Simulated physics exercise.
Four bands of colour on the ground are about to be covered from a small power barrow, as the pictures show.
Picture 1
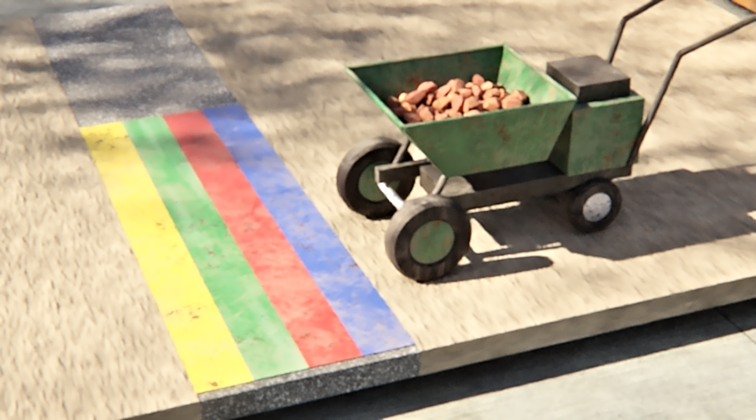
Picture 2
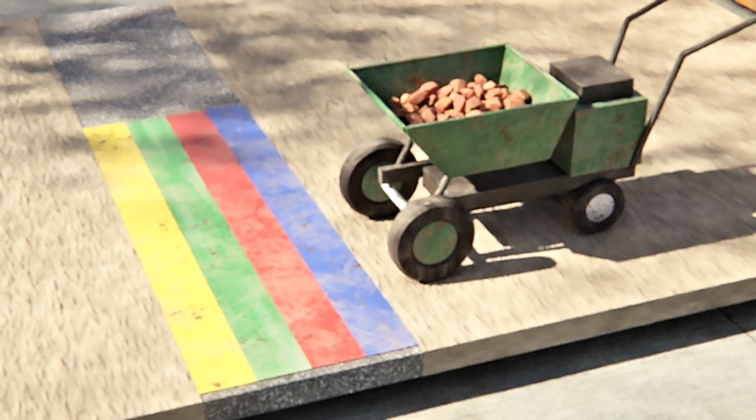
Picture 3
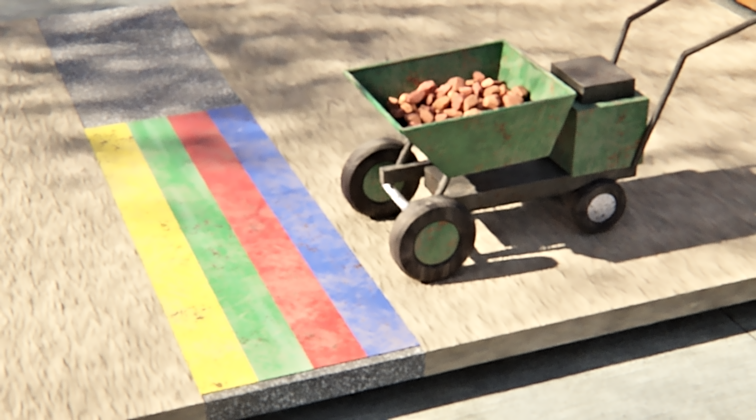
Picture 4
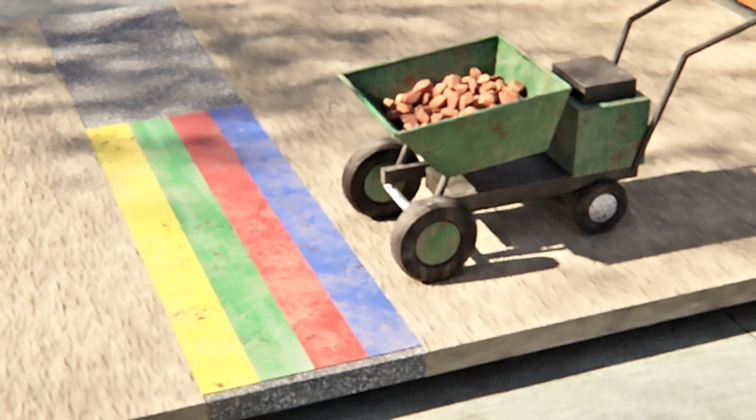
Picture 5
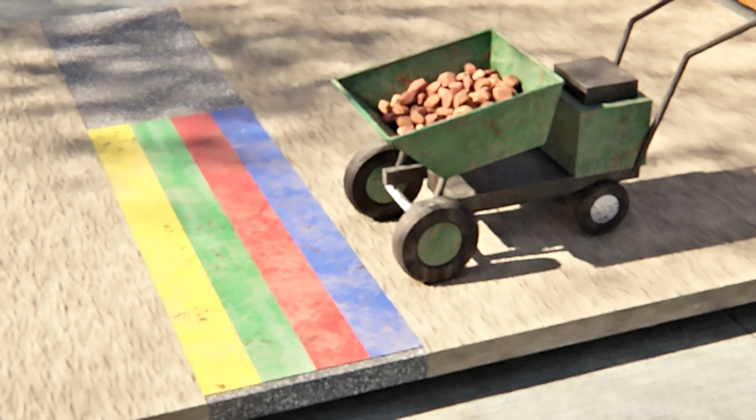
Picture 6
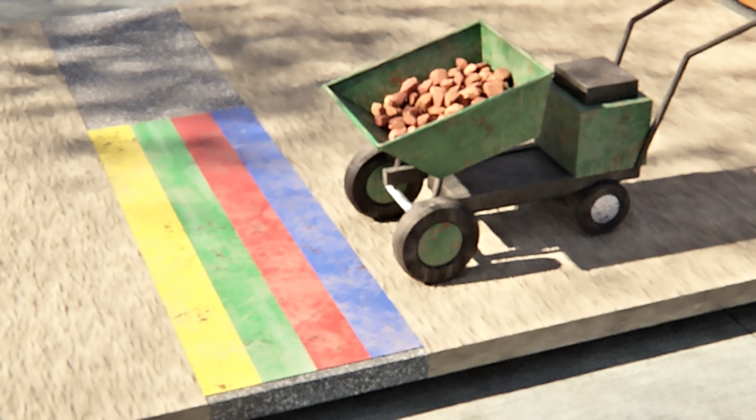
The green skip of a small barrow, loaded with brown lumps of rubble, sat level at first, then gradually tilted forward to the left, facing blue, red, green and yellow strips on the ground.
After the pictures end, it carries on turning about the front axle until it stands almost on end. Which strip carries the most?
The green strip.
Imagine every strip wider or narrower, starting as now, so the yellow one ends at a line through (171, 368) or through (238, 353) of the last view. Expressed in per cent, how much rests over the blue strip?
0 per cent, then 0 per cent, roughly.
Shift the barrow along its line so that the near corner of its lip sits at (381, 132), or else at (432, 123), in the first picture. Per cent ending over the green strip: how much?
First spot: 40 %, second spot: 30 %.
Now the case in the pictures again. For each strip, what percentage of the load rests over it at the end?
I'd put the blue strip near 0, the red strip near 25, the green strip near 40 and the yellow strip near 20.
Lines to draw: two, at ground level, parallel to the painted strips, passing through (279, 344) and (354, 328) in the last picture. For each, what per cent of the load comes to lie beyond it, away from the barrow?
I'd put it near 50 in a hundred, then near 90 in a hundred.
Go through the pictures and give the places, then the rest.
Lip of the skip at (404, 128), level; top of the load at (481, 111), lumps of rubble; blue strip at (367, 317); red strip at (315, 328); green strip at (263, 339); yellow strip at (208, 351), in the first picture.
Lip of the skip at (405, 129), level; top of the load at (474, 103), in the second picture.
Lip of the skip at (402, 131), tipped barely; top of the load at (473, 101), in the third picture.
Lip of the skip at (397, 135), tipped a little; top of the load at (489, 89), in the fourth picture.
Lip of the skip at (389, 141), tipped a little; top of the load at (483, 85), in the fifth picture.
Lip of the skip at (379, 148), tipped clearly; top of the load at (476, 90); blue strip at (375, 319); red strip at (324, 330); green strip at (271, 341); yellow strip at (216, 353), in the sixth picture.
Soon, skip tipped steeply; all in the skip.
A while on, skip tipped right over; most in the skip; a small part over the red strip; a small part over the green strip.
Towards the end, skip tipped right over; a small part in the skip; about a quarter over the red strip; about a third over the green strip; about a quarter over the yellow strip; a small part off the paint.
Finally, skip tipped right over; a small part in the skip; none over the blue strip; about a quarter over the red strip; about a third over the green strip; about a quarter over the yellow strip; a small part off the paint.
